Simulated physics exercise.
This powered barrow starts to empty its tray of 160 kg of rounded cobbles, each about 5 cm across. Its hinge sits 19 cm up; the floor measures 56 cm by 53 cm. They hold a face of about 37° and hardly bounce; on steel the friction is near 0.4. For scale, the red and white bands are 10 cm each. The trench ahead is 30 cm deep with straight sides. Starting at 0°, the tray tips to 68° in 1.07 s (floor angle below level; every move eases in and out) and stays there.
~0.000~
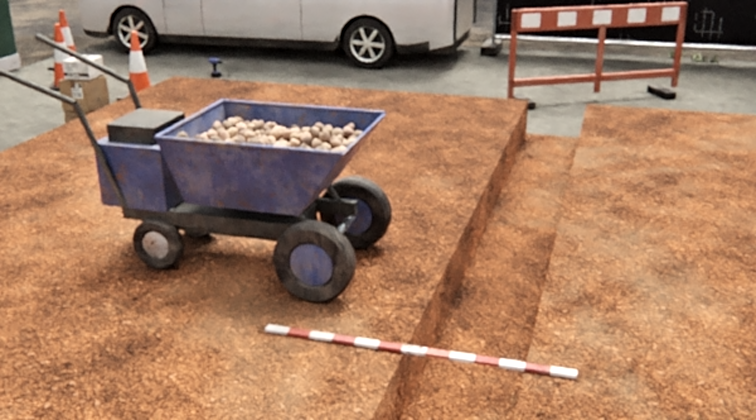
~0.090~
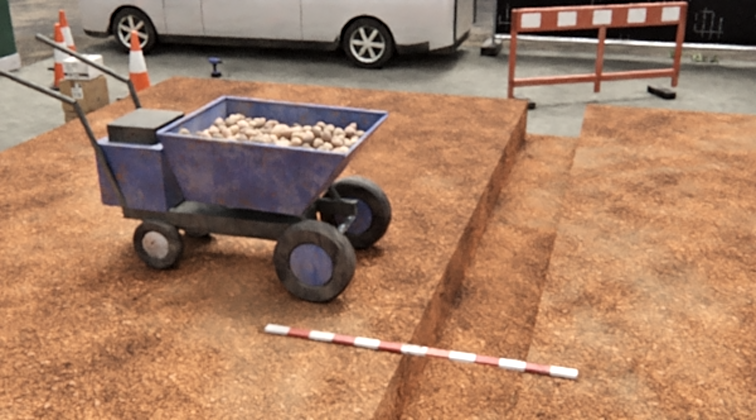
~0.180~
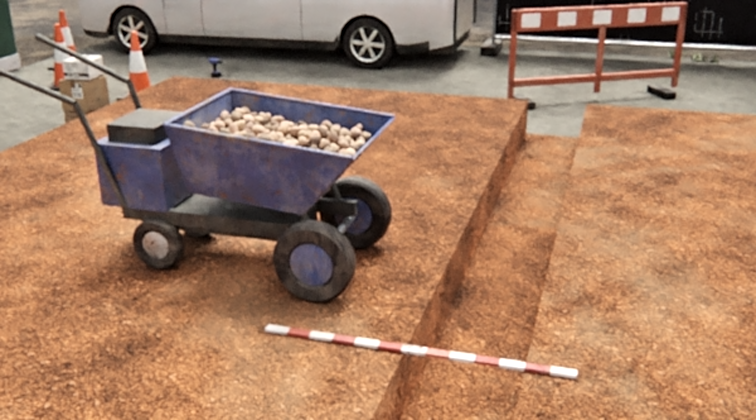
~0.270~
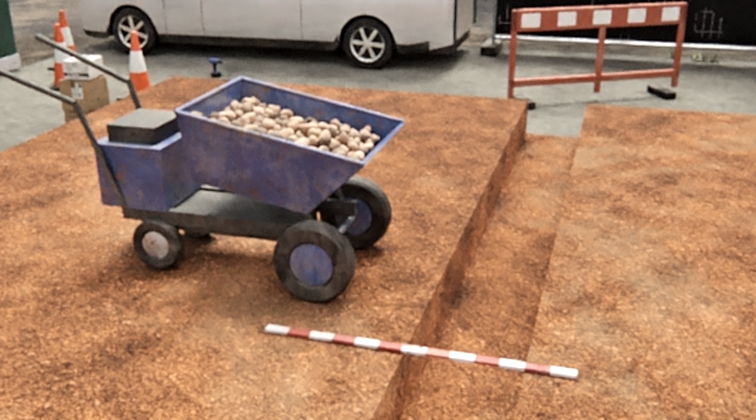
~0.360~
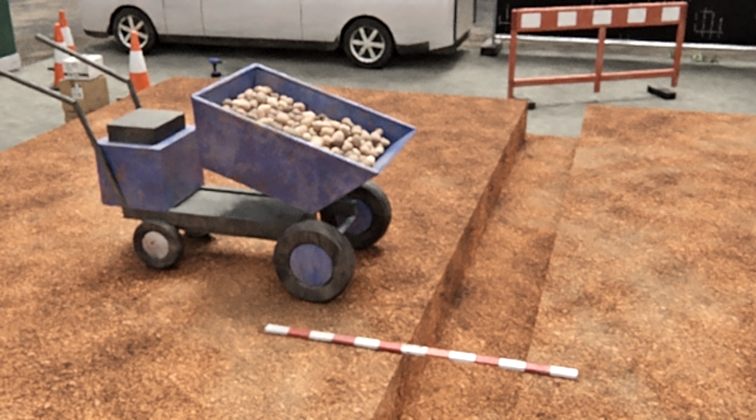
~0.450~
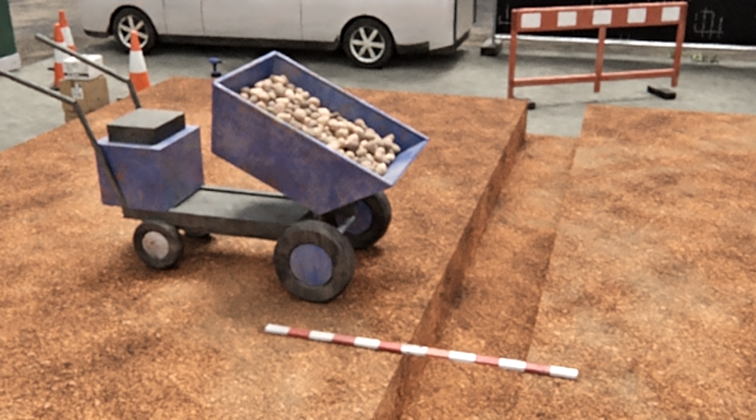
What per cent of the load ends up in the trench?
About 99 per cent.
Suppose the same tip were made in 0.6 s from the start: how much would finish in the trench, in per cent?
In that case some 85 per cent.
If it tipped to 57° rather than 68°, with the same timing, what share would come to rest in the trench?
In that case some 50 per cent.
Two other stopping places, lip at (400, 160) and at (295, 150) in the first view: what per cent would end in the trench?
Near 55 per cent from the first place, 85 from the second.
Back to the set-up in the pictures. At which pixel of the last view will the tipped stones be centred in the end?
Their middle is at about (490, 332).
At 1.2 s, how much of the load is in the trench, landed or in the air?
About 25 per cent by then.
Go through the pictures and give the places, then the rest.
The first picture shows lip at (342, 154), floor tilted 0°, highest stones at (270, 132).
The second picture shows lip at (345, 155), floor tilted 1°, highest stones at (254, 128); the stones move at 0.3 m/s on average.
In the third picture, the tray is at 5°, its lip at (353, 159); the top of the load is at (244, 121); the stones move at 0.5 m/s on average.
In the fourth picture, the tray is at 11°, its lip at (364, 165); the top of the load is at (244, 110); the stones move at 0.6 m/s on average.
The fifth picture shows lip at (378, 174), floor tilted 18°, highest stones at (252, 97); the stones move at 0.8 m/s on average.
In the sixth picture, the tray is at 26°, its lip at (392, 186); the top of the load is at (269, 87); the stones move at 0.8 m/s on average.
After 0.8 s the floor is at 57°; 100 % in the tray; the foremost stones are at (426, 217).
After 1.2 s the floor is at 68°; 74 % in the tray, 26 % in the trench; the foremost stones are at (527, 339).
After 1.5 s the floor is at 68°; 39 % in the tray, 60 % in the trench, 1 % past the trench; the foremost stones are at (594, 297).
After 3.5 s the floor is at 68°; 0 % in the tray, 99 % in the trench, 1 % past the trench; the foremost stones are at (629, 297).
